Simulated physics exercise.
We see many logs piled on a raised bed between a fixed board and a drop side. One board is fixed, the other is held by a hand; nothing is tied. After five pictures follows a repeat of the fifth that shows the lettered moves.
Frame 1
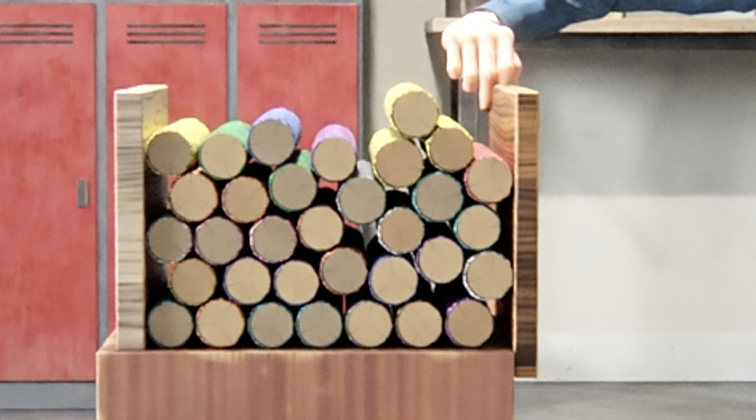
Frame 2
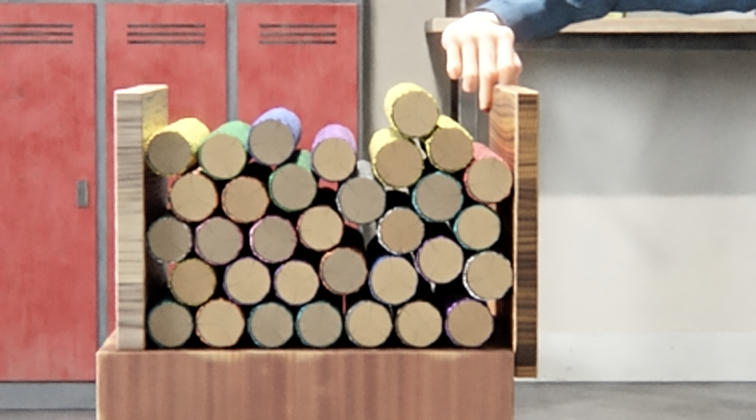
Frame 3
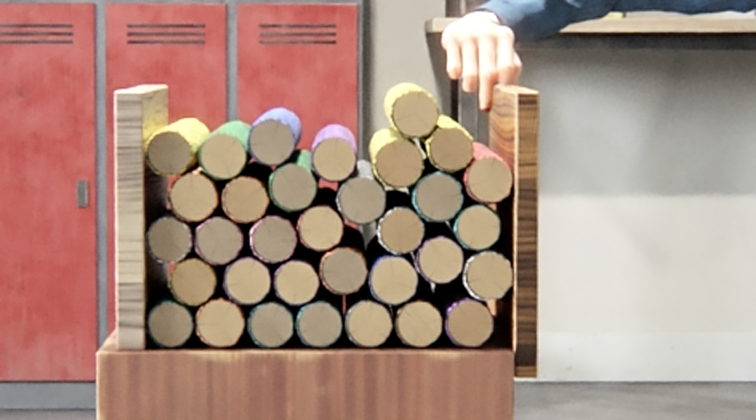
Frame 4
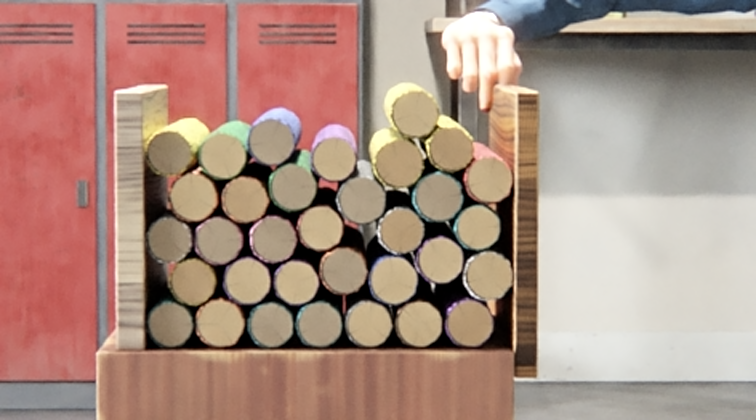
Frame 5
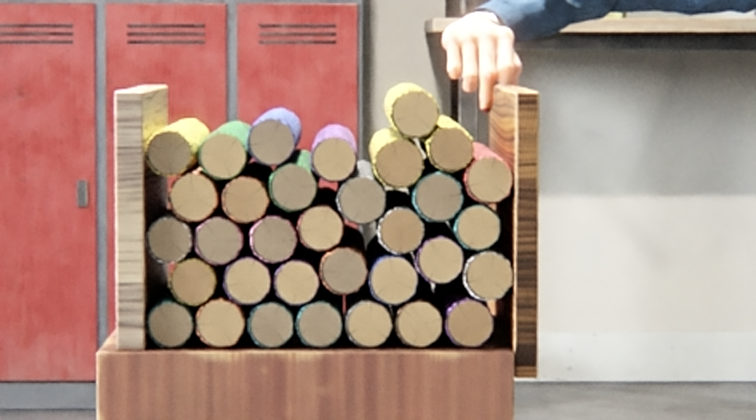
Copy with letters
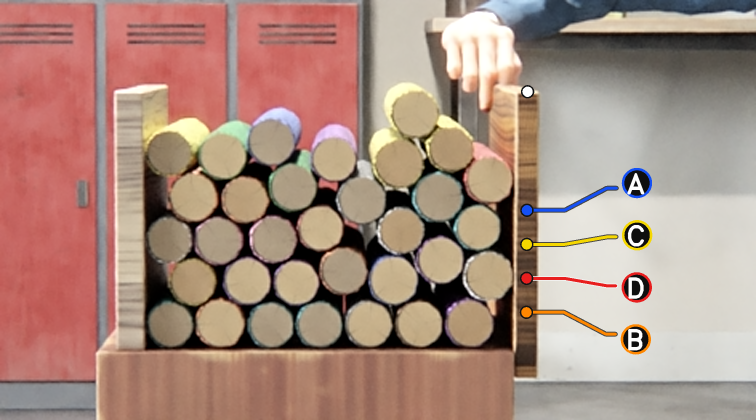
The footage shows a stack of round logs with coloured edges between two upright wooden side boards, red lockers behind them, while a hand rests at the top of the right board; nothing visibly moves.
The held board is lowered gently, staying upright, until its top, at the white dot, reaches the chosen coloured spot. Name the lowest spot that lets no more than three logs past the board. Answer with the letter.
The answer is mark C.
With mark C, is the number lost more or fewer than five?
Fewer than five.
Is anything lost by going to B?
At B: Yes.
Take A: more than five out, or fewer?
Fewer than five.
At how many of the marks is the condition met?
Two of the four.
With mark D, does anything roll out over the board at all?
At D: Yes.
On the marked copy, A at (527, 210); B at (526, 312); C at (527, 245); D at (526, 278); the white dot at (527, 92).
With C. Early on, top of the board (515, 165).
Further on, top of the board (515, 243).
At the end, top of the board (515, 244), three out over the board.
As for the rest, A none out over the board; B more than three out over the board; D more than three out over the board.
